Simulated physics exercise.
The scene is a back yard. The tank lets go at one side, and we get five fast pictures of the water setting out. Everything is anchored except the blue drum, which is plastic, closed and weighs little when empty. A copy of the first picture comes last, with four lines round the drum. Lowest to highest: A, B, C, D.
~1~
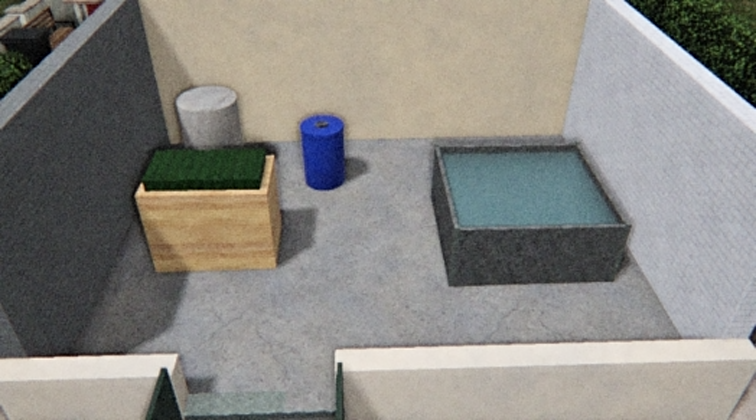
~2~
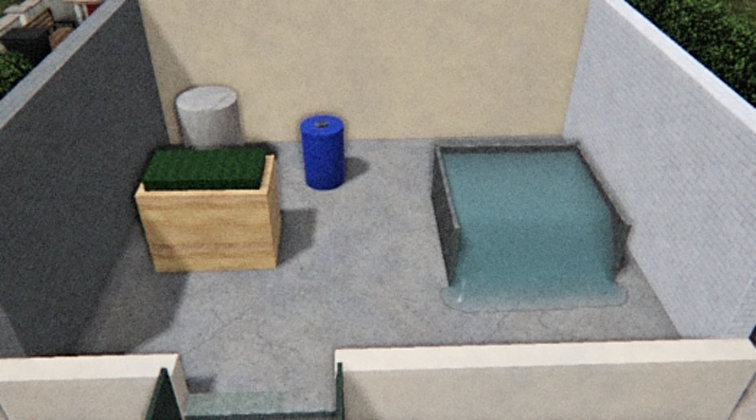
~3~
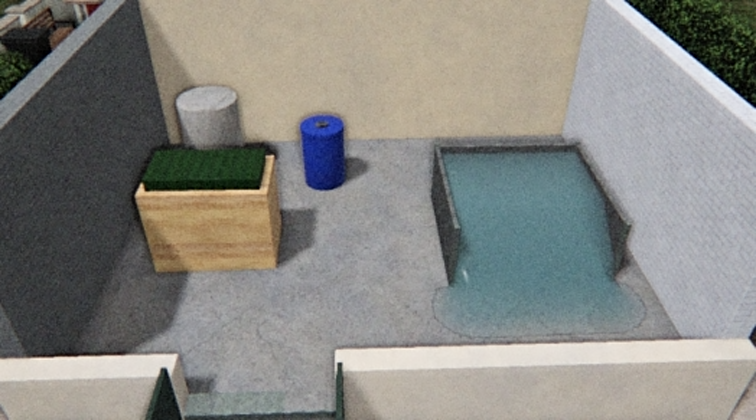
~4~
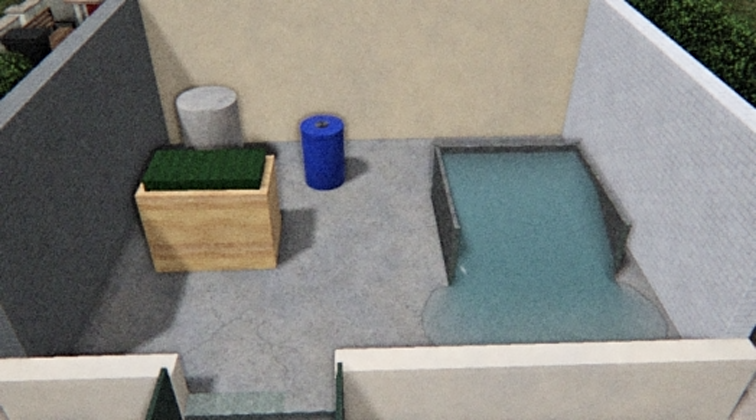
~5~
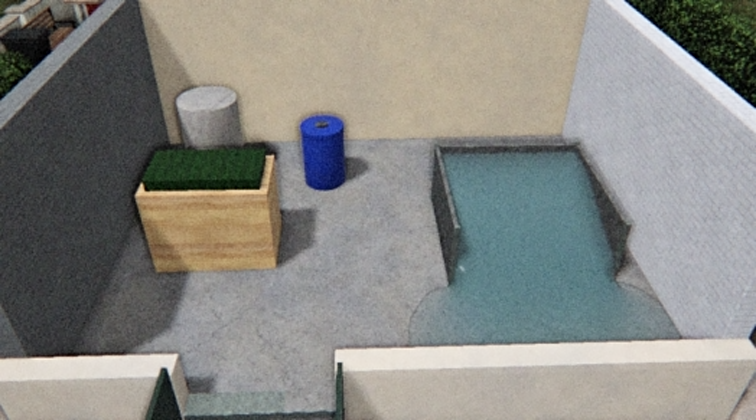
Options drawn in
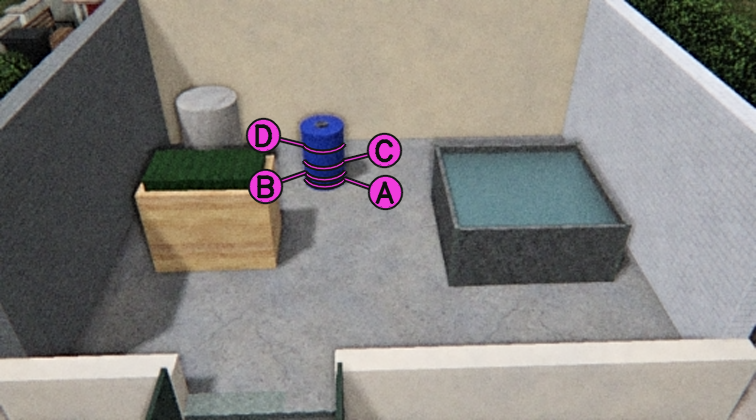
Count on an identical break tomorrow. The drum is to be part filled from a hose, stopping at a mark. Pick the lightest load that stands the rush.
Use line A.
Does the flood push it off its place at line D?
No, not at all.
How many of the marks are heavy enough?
All four.
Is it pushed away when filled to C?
No, that is safe.
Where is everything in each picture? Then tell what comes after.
Lid of the blue drum at (323, 125); tank full, its middle at (523, 187); open gate at (258, 356), in the first picture.
In the second picture, 3 % of the ground wet, in view closest to the drum at (463, 275).
In the third picture, 6 % of the ground wet, in view closest to the drum at (450, 287).
In the fourth picture, 10 % of the ground wet, in view closest to the drum at (450, 287).
Lid of the blue drum at (323, 125); 13 % of the ground wet, in view closest to the drum at (446, 296), in the fifth picture.
On the marked copy, A at (325, 186); B at (324, 179); C at (324, 168); D at (323, 152); from the bottom up A, B, C, D.
With A, it does not move.
With B, it does not move.
With C, it does not move.
With D, it does not move.
